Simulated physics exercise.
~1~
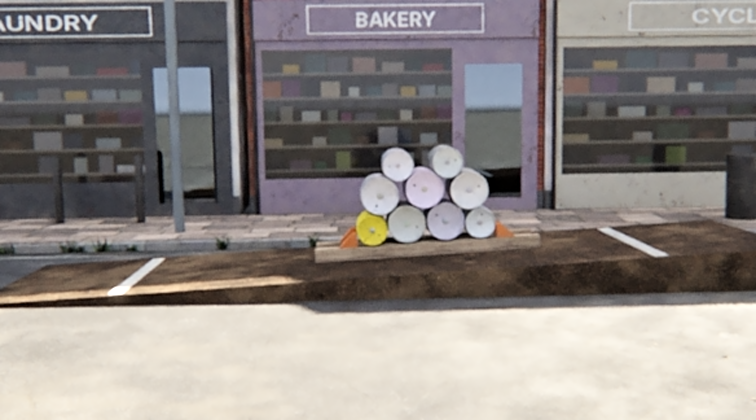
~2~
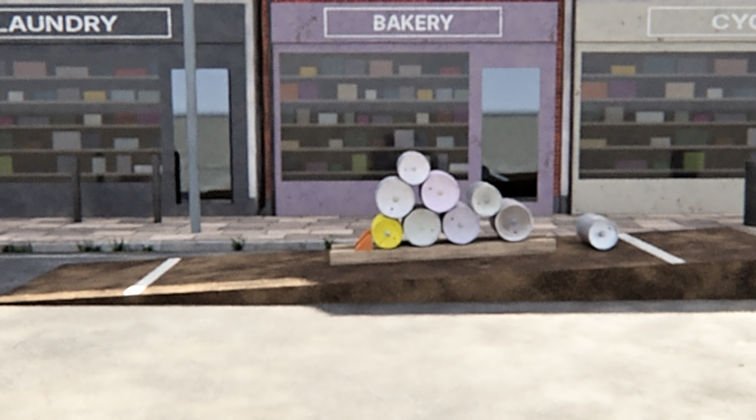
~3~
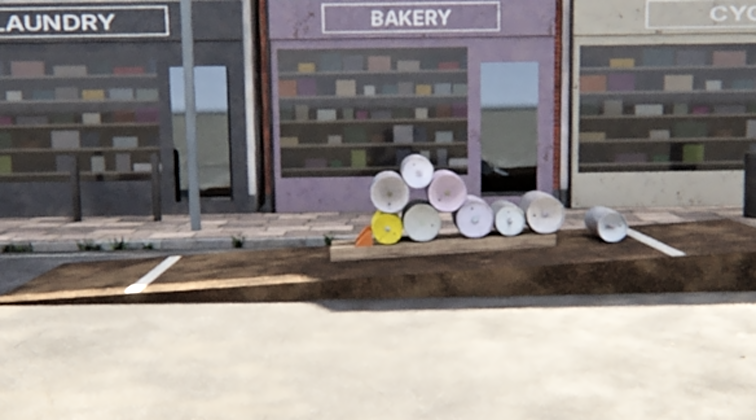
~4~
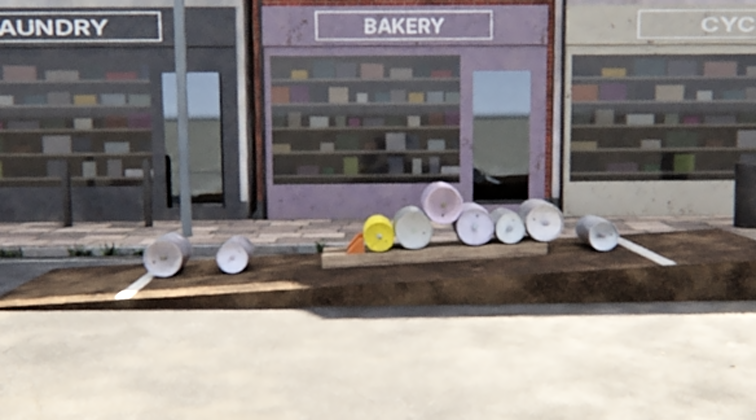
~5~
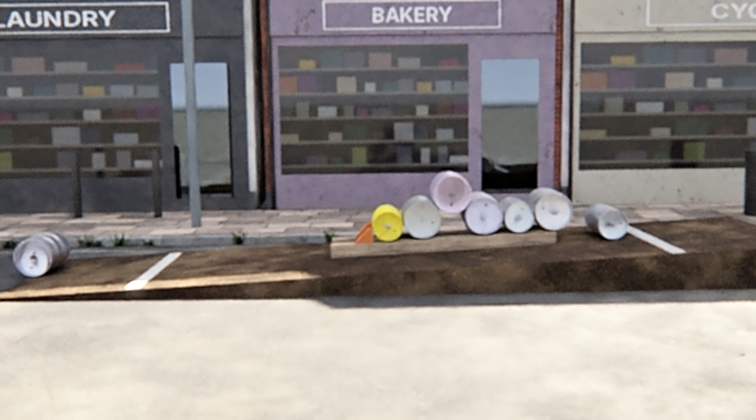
Stacked kegs collapsing outside a bakery, one rolling right, then two left over a white line, the yellow one staying on the timbers.
